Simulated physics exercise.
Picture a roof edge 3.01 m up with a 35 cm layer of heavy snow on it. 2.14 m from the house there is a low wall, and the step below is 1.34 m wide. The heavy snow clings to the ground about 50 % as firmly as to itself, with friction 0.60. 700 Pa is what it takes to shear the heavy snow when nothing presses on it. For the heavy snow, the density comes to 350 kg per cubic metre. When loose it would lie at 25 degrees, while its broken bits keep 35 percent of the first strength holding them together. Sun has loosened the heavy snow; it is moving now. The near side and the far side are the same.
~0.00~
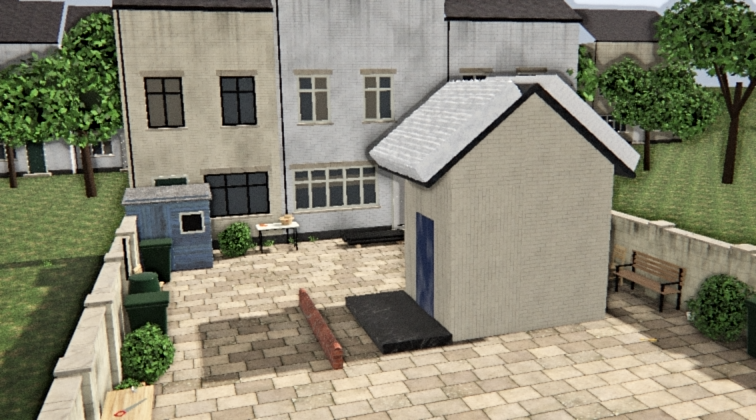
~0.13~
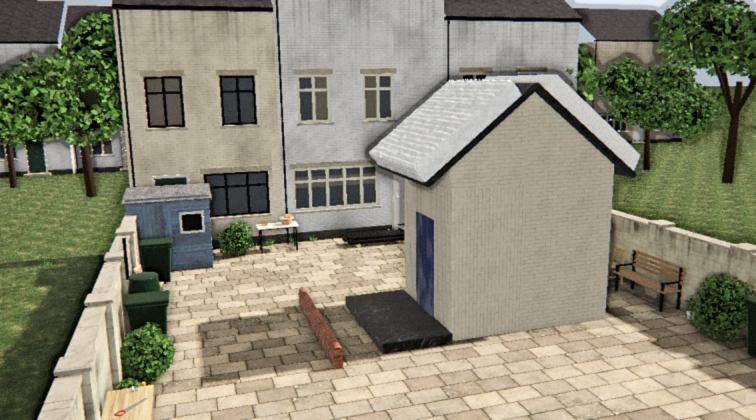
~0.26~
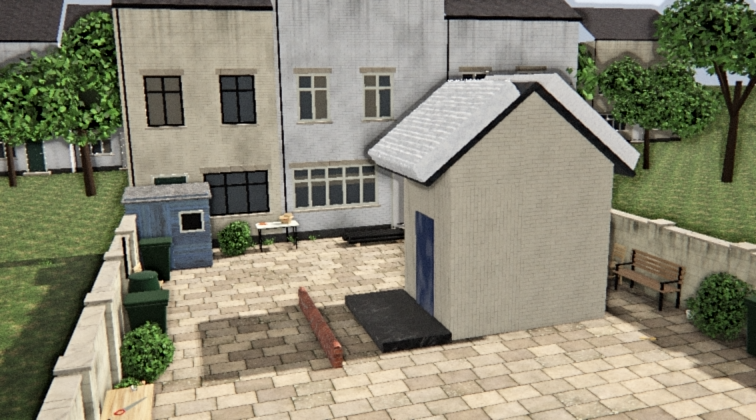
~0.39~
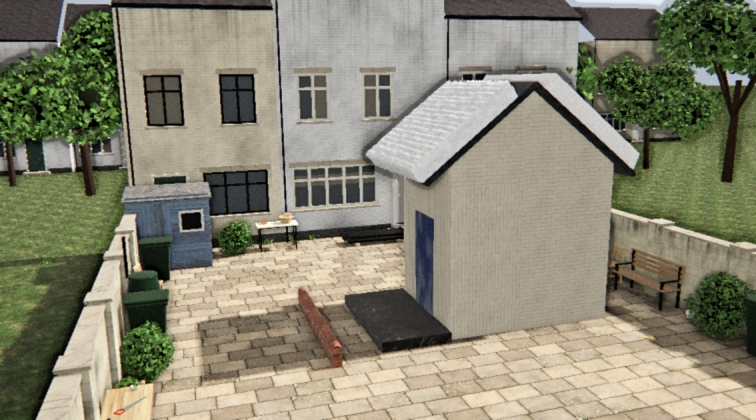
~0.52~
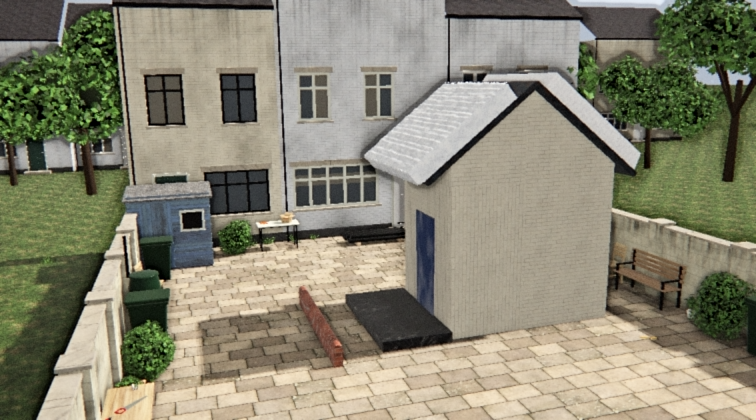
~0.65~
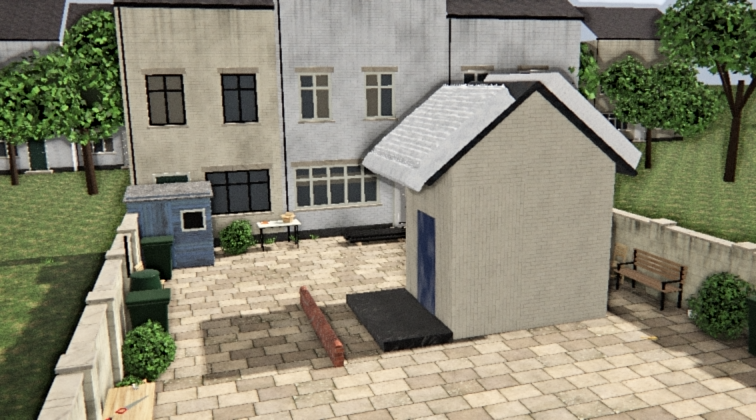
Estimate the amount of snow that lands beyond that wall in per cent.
About 19 %.
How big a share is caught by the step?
It works out at some 22 per cent.
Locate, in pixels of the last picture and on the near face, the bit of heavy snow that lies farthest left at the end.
Close to pixel (235, 374).
By 1.08 s, 86 % is still on the roof and 0 % is past the low wall.
By 1.59 s, 57 % is still on the roof and 0 % is past the low wall.
By 2.09 s, 15 % is still on the roof and 0 % is past the low wall.
By 2.60 s, none is still on the roof and 13 % is past the low wall.
By 3.50 s, at the end, none is still on the roof and 19 % is past the low wall.
